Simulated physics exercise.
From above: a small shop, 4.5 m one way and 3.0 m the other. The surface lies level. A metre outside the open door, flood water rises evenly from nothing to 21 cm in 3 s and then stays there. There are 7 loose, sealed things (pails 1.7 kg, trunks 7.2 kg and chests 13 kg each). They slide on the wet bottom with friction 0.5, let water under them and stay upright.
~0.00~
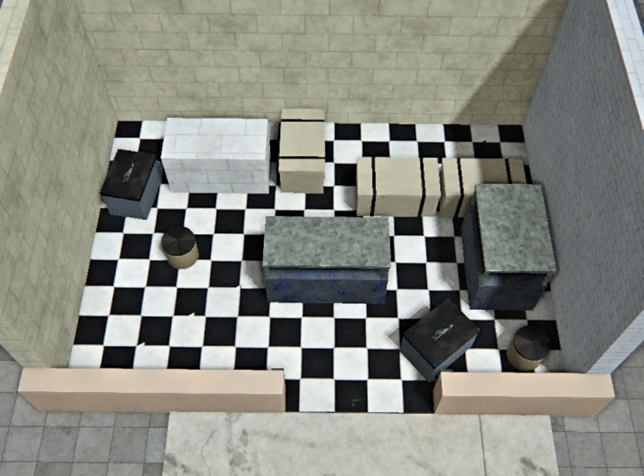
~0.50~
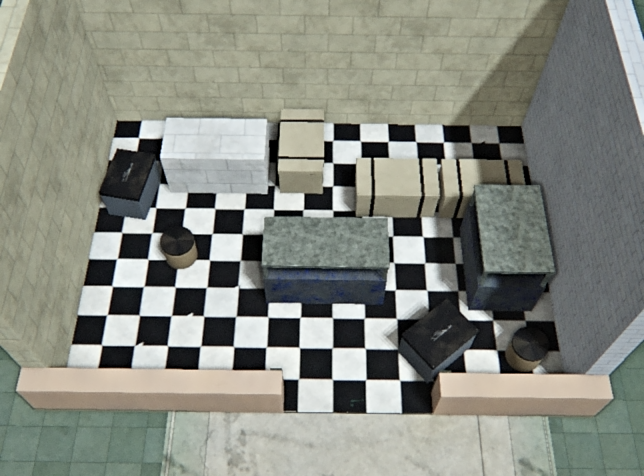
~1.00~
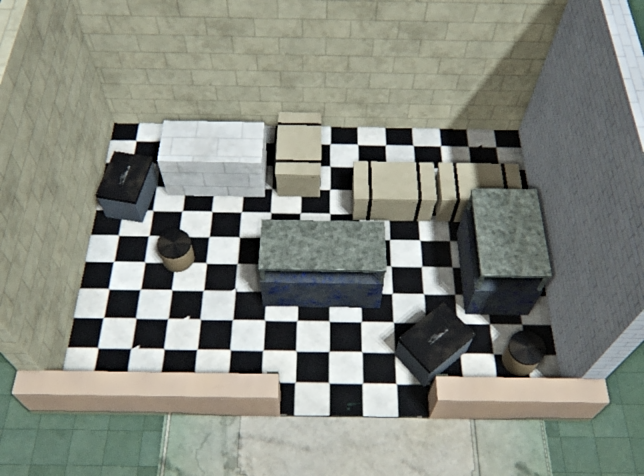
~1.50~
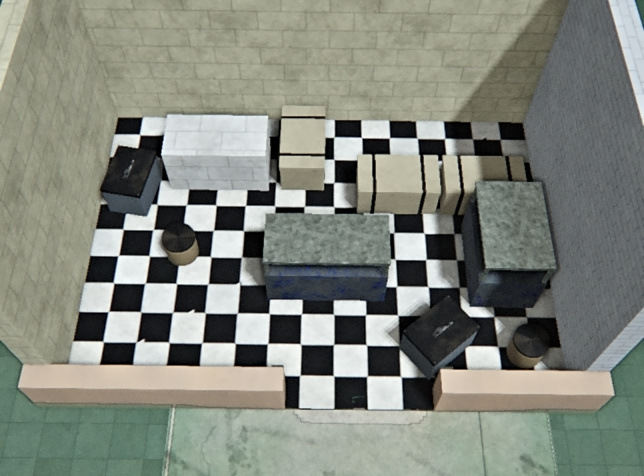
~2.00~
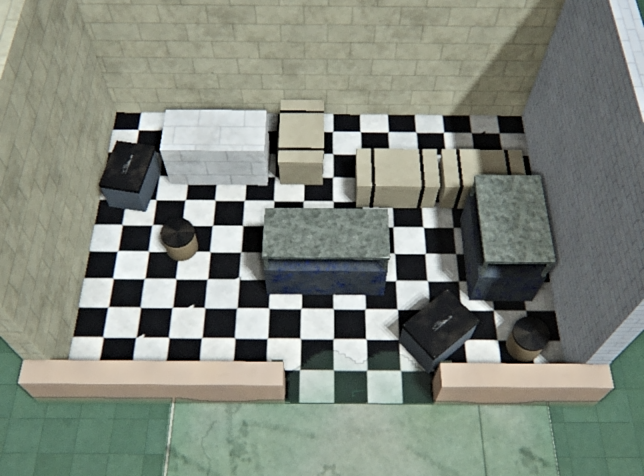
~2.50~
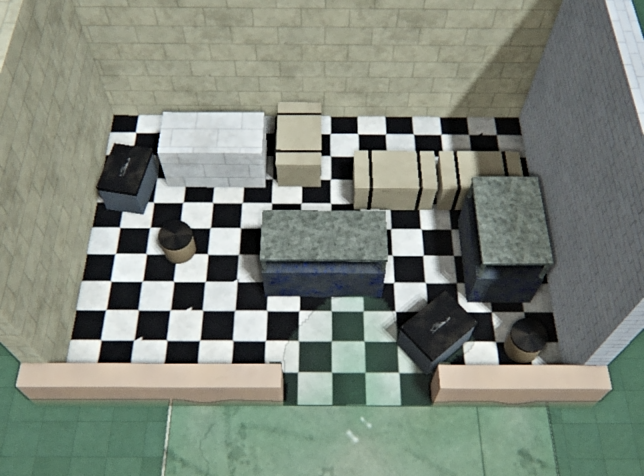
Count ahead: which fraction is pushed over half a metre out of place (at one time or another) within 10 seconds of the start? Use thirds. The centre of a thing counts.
Share: Two thirds or more.
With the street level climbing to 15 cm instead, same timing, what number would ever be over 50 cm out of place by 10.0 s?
In that case 3 of them.
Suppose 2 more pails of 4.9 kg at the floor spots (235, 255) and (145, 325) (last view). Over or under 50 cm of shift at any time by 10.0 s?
In that order: Less, more.
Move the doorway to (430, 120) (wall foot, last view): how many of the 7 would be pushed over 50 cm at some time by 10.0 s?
Then 4.
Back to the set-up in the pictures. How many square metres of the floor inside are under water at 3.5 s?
Some 2.5 m2.
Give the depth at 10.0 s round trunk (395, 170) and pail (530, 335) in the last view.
About 7 and 11 cm.
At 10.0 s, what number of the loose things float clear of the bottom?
7 of them.
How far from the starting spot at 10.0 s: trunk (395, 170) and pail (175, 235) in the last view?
In that order: 30 cm, 30 cm.
After 3.5 s 0 of 7 are over 50 cm from their spots; 0 afloat.
After 4.5 s 1 of 7 are over 50 cm from their spots; 0 afloat.
After 7.0 s 2 of 7 are over 50 cm from their spots; 6 afloat.
After 10.0 s 4 of 7 are over 50 cm from their spots, and 6 have been at some point; 7 afloat.
